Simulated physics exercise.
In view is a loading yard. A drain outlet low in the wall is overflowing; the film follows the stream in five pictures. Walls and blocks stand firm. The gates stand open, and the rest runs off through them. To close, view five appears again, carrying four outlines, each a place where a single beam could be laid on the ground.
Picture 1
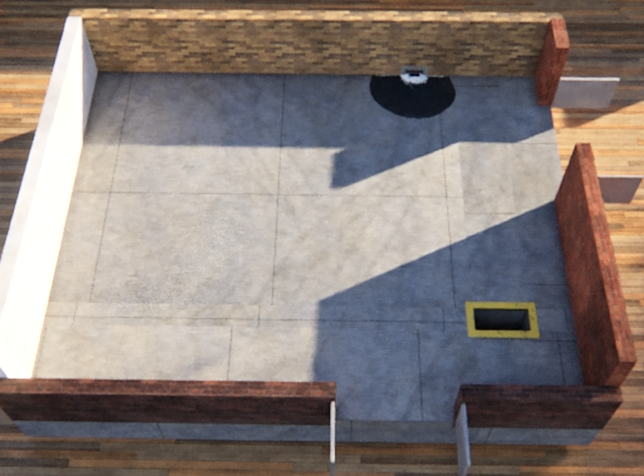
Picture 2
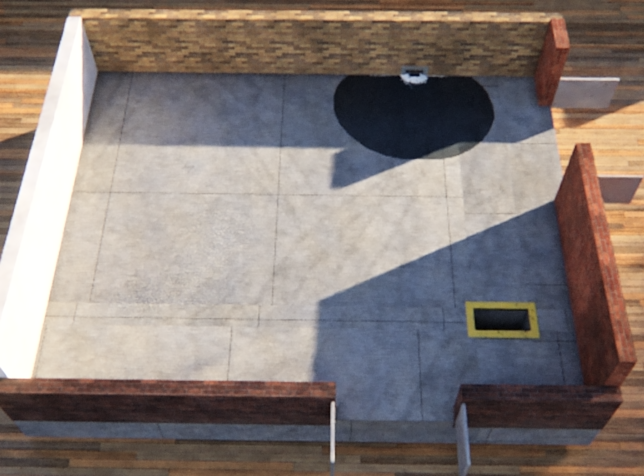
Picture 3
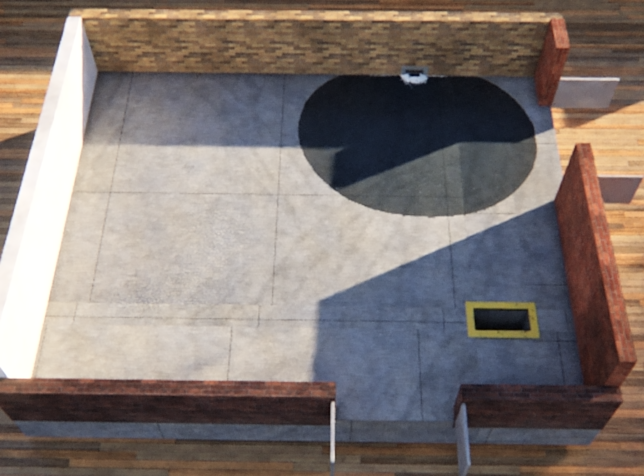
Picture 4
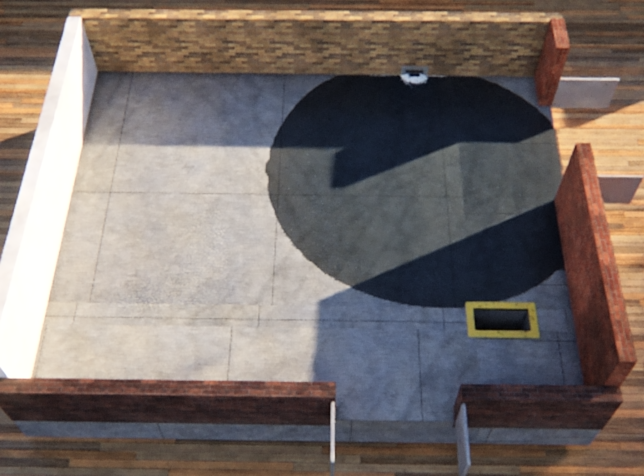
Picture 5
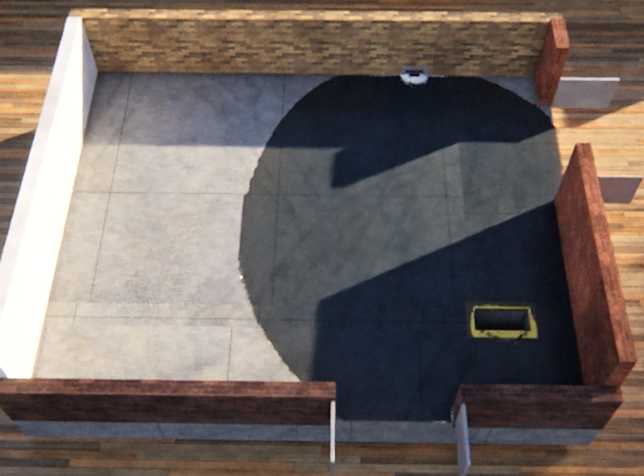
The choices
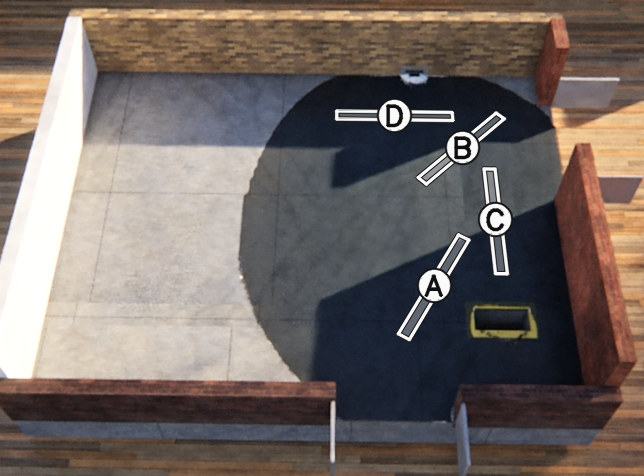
A walled yard with a pale grey slab floor, set on wooden planking, is seen from high above at an angle. A tan brick wall runs along the back, a white wall stands left, dark red brick walls with open gates line the right and front, and a yellow-edged drain sits lower right. From a small outfall at the back wall, dark water spreads forward and sideways in a widening round patch, reaching the front gateway and surrounding the drain, while the camera stays still.
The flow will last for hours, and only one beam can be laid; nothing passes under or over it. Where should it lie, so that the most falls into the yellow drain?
C works best here.
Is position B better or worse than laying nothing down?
Worse.
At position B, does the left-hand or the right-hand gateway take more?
More leaves on the left.
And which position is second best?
A.
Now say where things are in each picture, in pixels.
Outfall at (414, 71); yellow drain at (502, 320); open gate at (394, 406); open gate at (546, 151); water covers 2 % of the ground and shows as far out as (382, 104); yellow drain still dry.
Water covers 9 % of the ground and shows as far out as (413, 157); yellow drain still dry.
Water covers 19 % of the ground and shows as far out as (426, 214); yellow drain still dry.
Water covers 36 % of the ground and shows as far out as (504, 296); yellow drain still dry.
54 % of the ground is wet; yellow drain taking water.
On the marked copy, A from (403, 336) to (463, 237); B from (422, 180) to (500, 115); C from (501, 273) to (489, 169); D from (336, 114) to (452, 116).
For position A, about 15 % of the stream runs into the yellow drain, about 81 % out by the gates.
For position B, about 8 % of the stream runs into the yellow drain, about 87 % out by the gates.
For position C, about 29 % of the stream runs into the yellow drain, about 68 % out by the gates.
For position D, about 9 % of the stream runs into the yellow drain, about 86 % out by the gates.
